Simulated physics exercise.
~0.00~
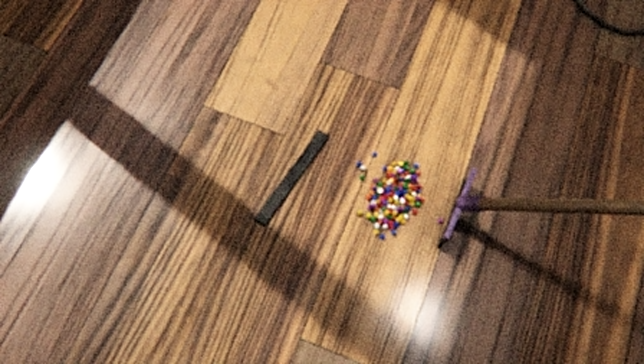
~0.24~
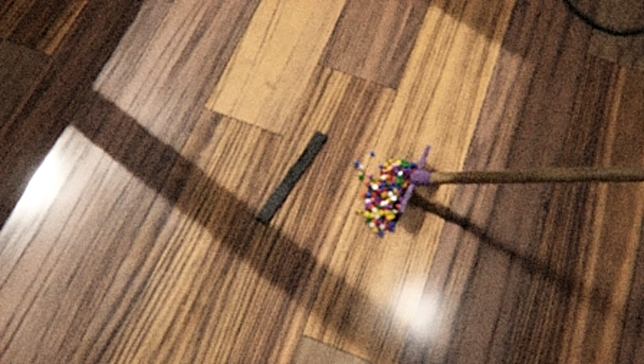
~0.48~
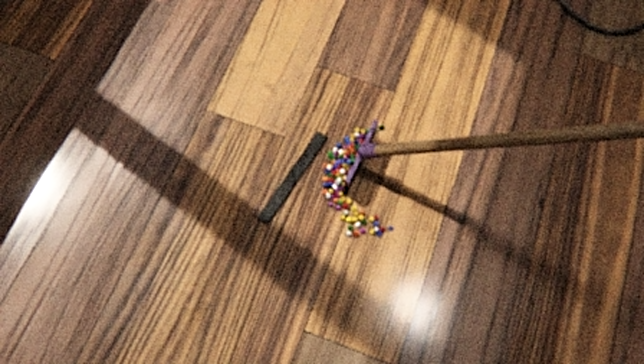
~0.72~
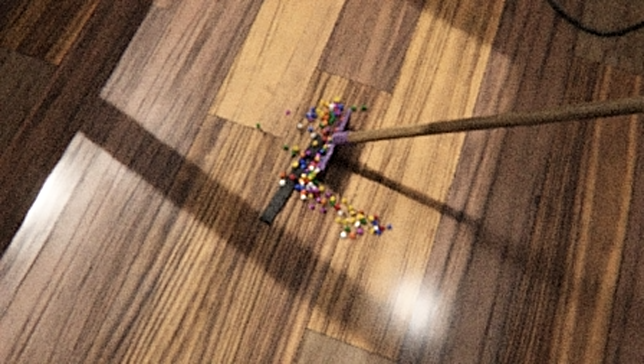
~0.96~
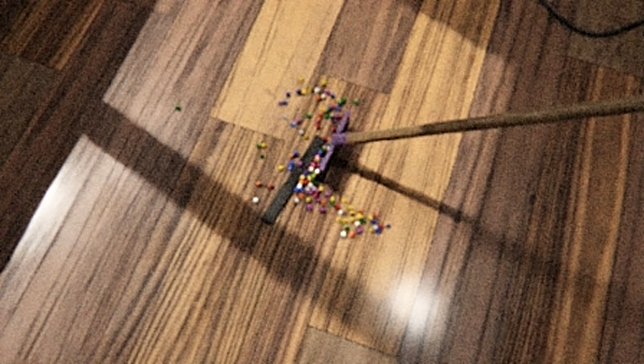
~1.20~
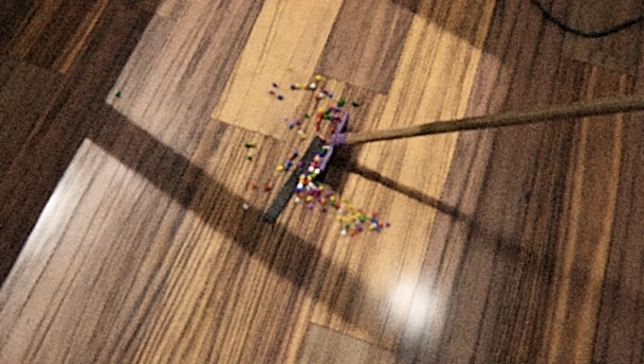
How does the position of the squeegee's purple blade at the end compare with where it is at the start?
At the start the blade stands to the right of the bead pile, well away from the black strip. By the end it is farther left and higher up, resting right beside the strip.
